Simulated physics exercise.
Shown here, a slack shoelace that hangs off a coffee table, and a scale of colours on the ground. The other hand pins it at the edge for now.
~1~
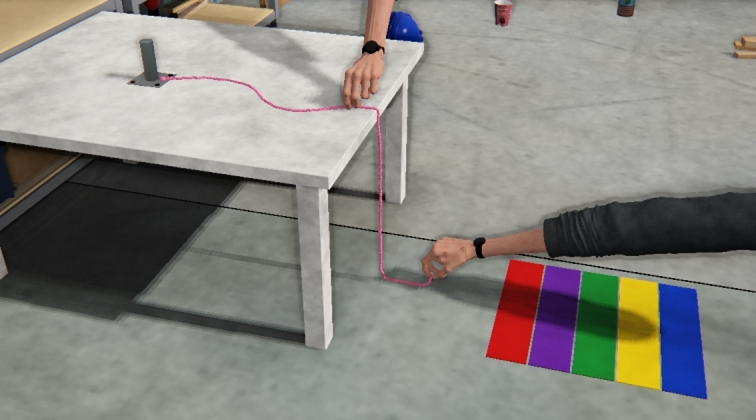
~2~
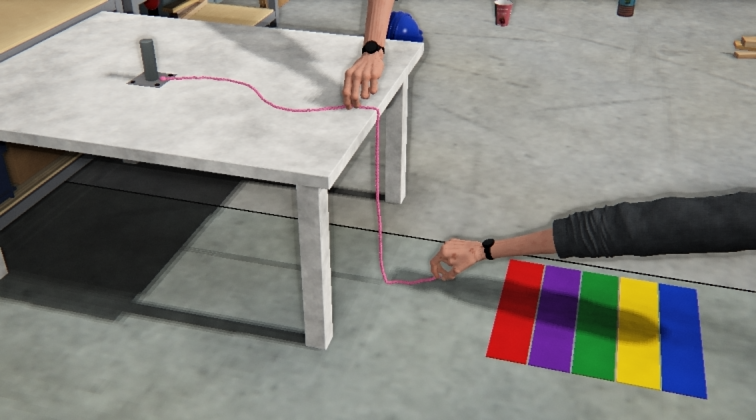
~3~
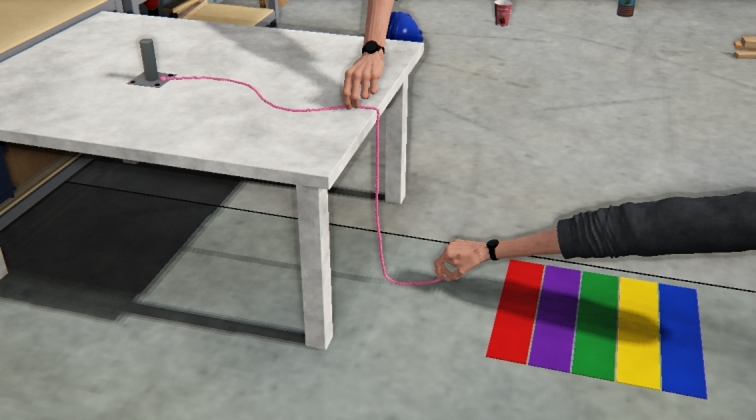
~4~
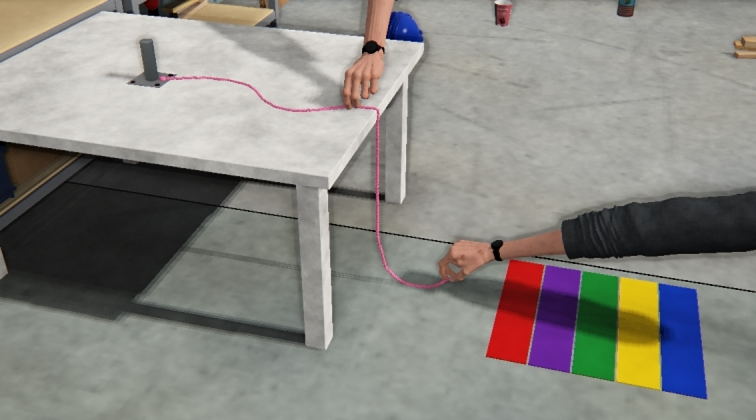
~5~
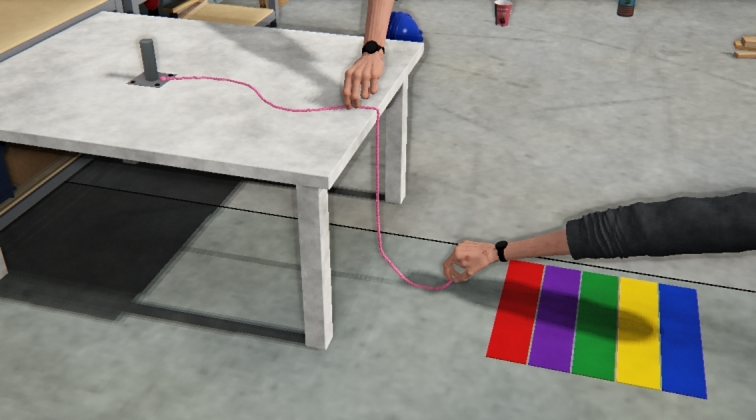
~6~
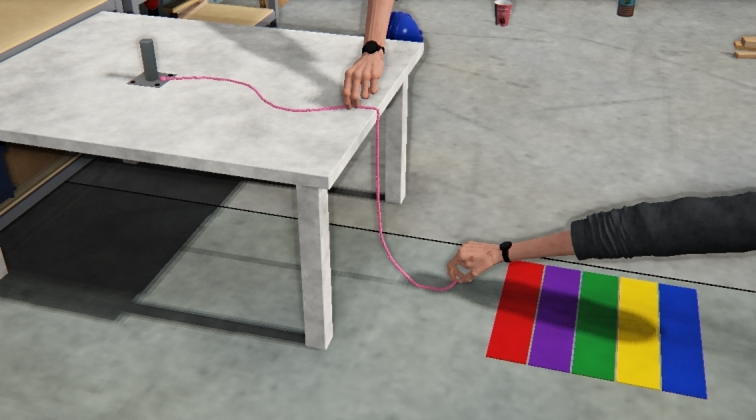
In a room with a concrete floor, a pink shoelace runs from a post across a pale table, where one hand pins it at the edge, and hangs down to another hand near a strip of coloured bands. The lower hand shifts slightly right toward the red band, and the lace's sharp bend loosens into a rounded curve.
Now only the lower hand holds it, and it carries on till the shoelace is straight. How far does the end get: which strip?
It gets as far as the green strip.
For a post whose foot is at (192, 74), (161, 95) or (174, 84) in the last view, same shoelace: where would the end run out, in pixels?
In that order: (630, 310), (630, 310) and (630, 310).
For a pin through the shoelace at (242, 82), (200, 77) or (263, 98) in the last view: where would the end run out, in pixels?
Try by try, around (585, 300), (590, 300) and (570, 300).
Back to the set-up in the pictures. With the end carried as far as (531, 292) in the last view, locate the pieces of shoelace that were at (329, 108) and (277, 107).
About (360, 108), and the other about (311, 99).
Early on, end near (531, 292); over red.
Midway, end near (571, 299); over purple.
At the end of the slack, end near (595, 303); over green. The green one.
